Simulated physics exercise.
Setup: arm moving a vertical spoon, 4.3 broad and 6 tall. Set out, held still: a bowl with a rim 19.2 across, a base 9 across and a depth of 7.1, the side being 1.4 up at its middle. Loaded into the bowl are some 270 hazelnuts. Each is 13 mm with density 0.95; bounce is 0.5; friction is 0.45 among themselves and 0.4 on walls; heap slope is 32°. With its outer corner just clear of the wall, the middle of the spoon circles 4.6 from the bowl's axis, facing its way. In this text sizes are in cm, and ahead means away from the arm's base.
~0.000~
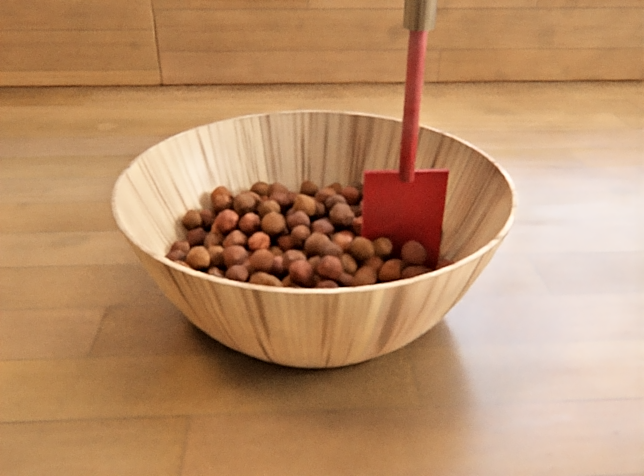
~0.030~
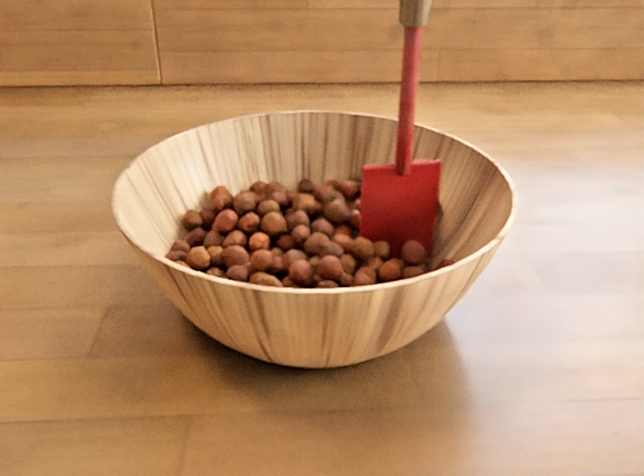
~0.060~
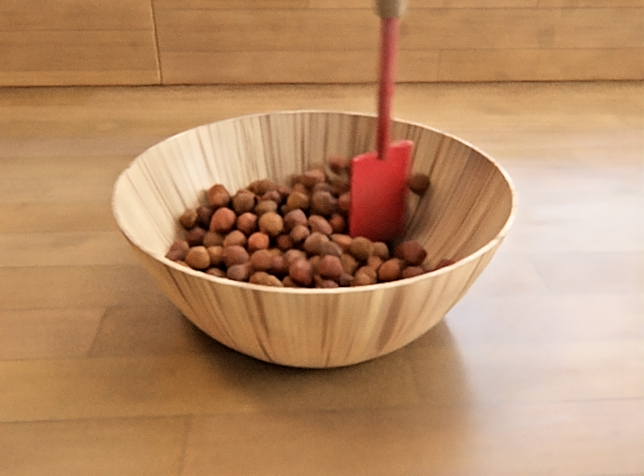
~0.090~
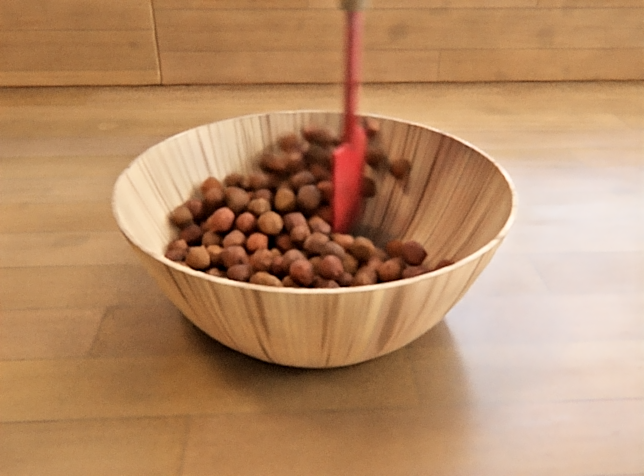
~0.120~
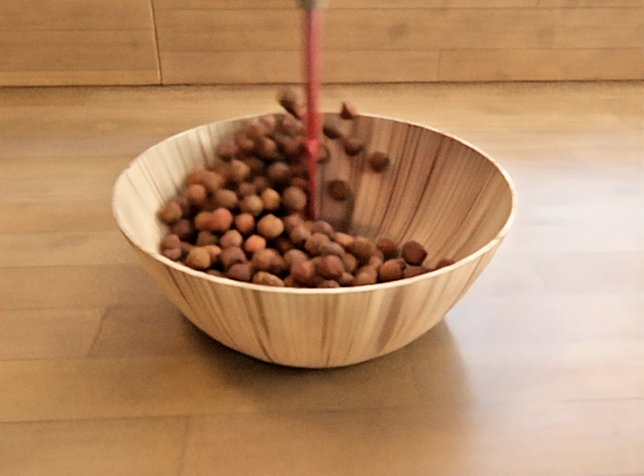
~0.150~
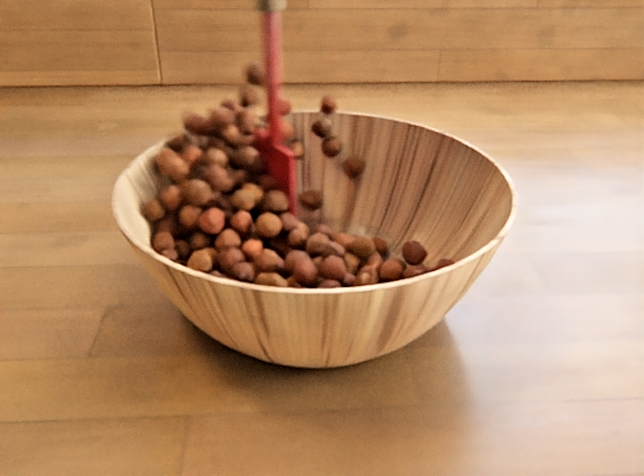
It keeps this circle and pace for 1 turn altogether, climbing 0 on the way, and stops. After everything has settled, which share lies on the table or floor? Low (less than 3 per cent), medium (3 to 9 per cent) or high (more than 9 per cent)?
The share is high, more than 9 per cent.
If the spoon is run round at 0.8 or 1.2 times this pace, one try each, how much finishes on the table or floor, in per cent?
About 10 and 35 per cent.
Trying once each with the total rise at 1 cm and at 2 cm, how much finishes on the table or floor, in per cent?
Near 25 in a hundred, then near 20 in a hundred.
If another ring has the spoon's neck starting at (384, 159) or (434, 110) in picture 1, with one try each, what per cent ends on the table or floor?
Some 10 and 20 per cent.
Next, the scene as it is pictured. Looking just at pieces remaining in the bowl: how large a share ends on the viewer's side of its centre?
Close to 35 in a hundred.
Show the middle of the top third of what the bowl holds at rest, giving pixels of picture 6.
At about (349, 206).
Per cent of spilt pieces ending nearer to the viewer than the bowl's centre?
I'd estimate some 60 per cent.
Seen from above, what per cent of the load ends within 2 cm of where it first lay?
That comes to some 5 per cent.
By 0.25 s, 207° round, highest piece 11 above the table; 247 in the bowl, 24 in flight or on the tool.
By 0.35 s, 297° round, highest piece 10 above the table; 225 in the bowl, 17 on the table or floor, 29 in flight or on the tool.
By 0.60 s, 0° round, highest piece 6 above the table; 203 in the bowl, 68 on the table or floor.
By 1.30 s, 0° round, highest piece 5 above the table; 203 in the bowl, 68 on the table or floor.
Final count, 203 in the bowl, 68 on the table or floor. That is 25 % on the table or floor.
